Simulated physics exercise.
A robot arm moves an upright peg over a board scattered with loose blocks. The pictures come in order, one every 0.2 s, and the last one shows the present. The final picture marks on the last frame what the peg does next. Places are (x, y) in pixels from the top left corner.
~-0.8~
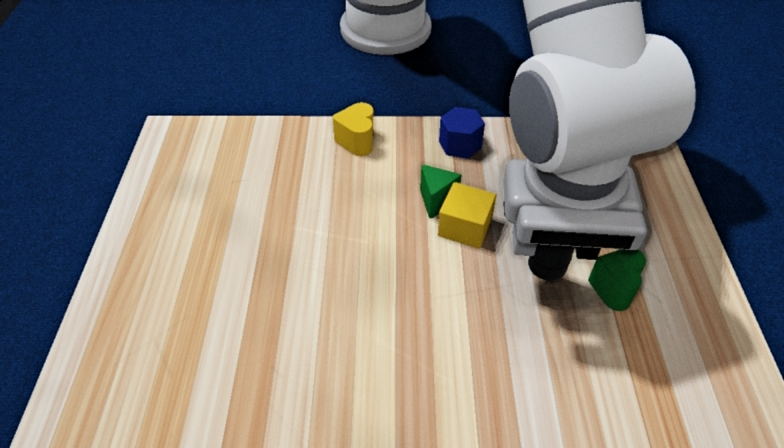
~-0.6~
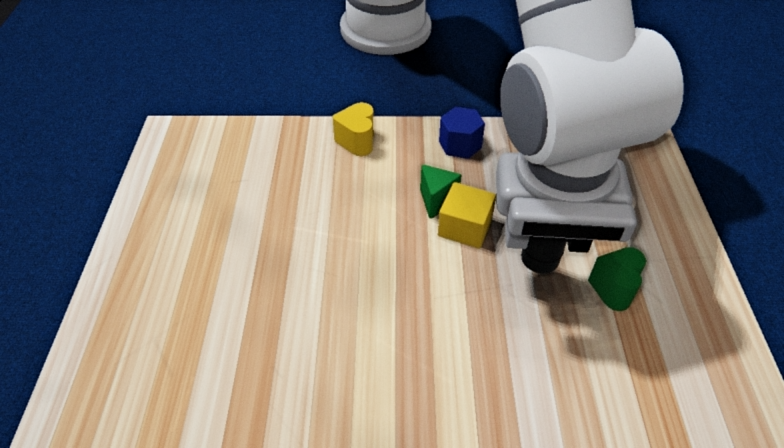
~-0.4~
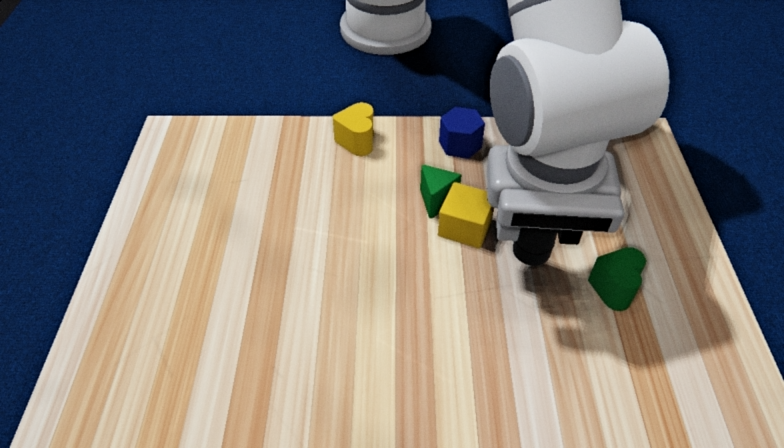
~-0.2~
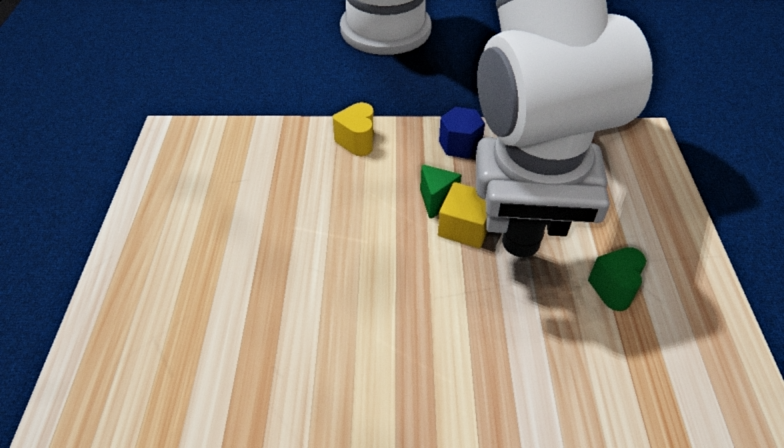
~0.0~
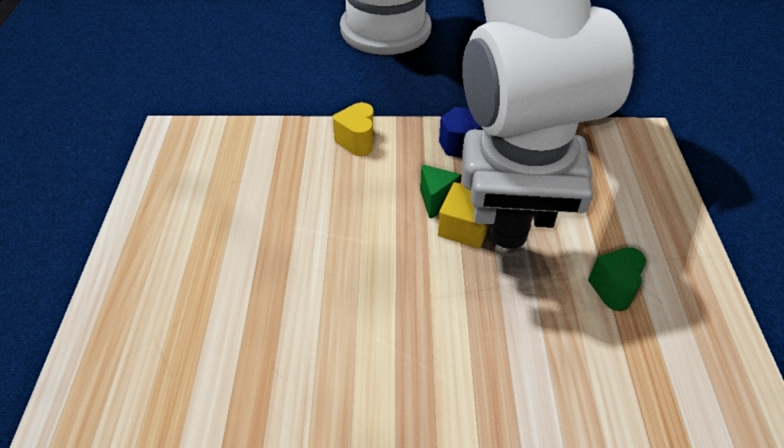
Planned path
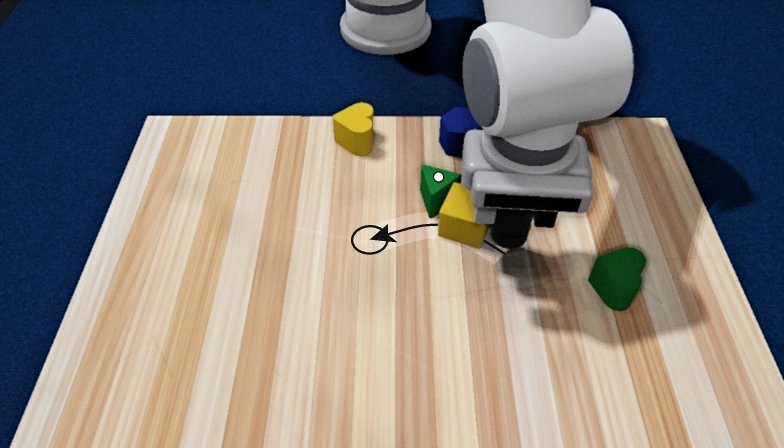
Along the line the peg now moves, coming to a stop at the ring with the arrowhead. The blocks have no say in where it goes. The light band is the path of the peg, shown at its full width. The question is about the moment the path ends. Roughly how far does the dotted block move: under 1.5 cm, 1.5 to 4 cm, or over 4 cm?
It is going to finish beyond 4 cm from where it is now.
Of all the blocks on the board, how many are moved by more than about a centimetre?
I expect two blocks to move.
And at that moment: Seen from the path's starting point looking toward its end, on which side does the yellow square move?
The yellow square is shifted sideways to the right, facing along the path from start to end.
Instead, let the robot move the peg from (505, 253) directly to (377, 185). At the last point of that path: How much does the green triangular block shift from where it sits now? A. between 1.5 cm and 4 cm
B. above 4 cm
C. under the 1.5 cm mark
Option B.
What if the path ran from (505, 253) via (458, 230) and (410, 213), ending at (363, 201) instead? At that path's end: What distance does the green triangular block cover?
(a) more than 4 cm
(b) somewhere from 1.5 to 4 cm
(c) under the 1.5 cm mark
Answer: A.
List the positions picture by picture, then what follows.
The first picture shows peg's lower end (547, 266); green triangular block (439, 177); yellow square (469, 202).
The second picture shows peg (540, 260); blocks still.
The third picture shows peg (531, 252); blocks still.
The fourth picture shows peg (521, 244); blocks still.
The fifth picture shows peg (508, 236); green triangular block (439, 177); yellow square (469, 202).
Drawn move, from (505, 253) via (463, 230) and (416, 227), ending at (370, 240); the dot is on the green triangular block.
The first path, step by step. One third of the way, peg (464, 212); green triangular block (421, 157); yellow square (438, 181), turned 25° clockwise.
Two thirds of the way, peg (416, 209); green triangular block (414, 147), turned 30° clockwise; yellow square (412, 173), turned 55° clockwise.
At the end, peg (369, 222); green triangular block (414, 147), turned 30° clockwise; yellow square (412, 173), turned 55° clockwise.
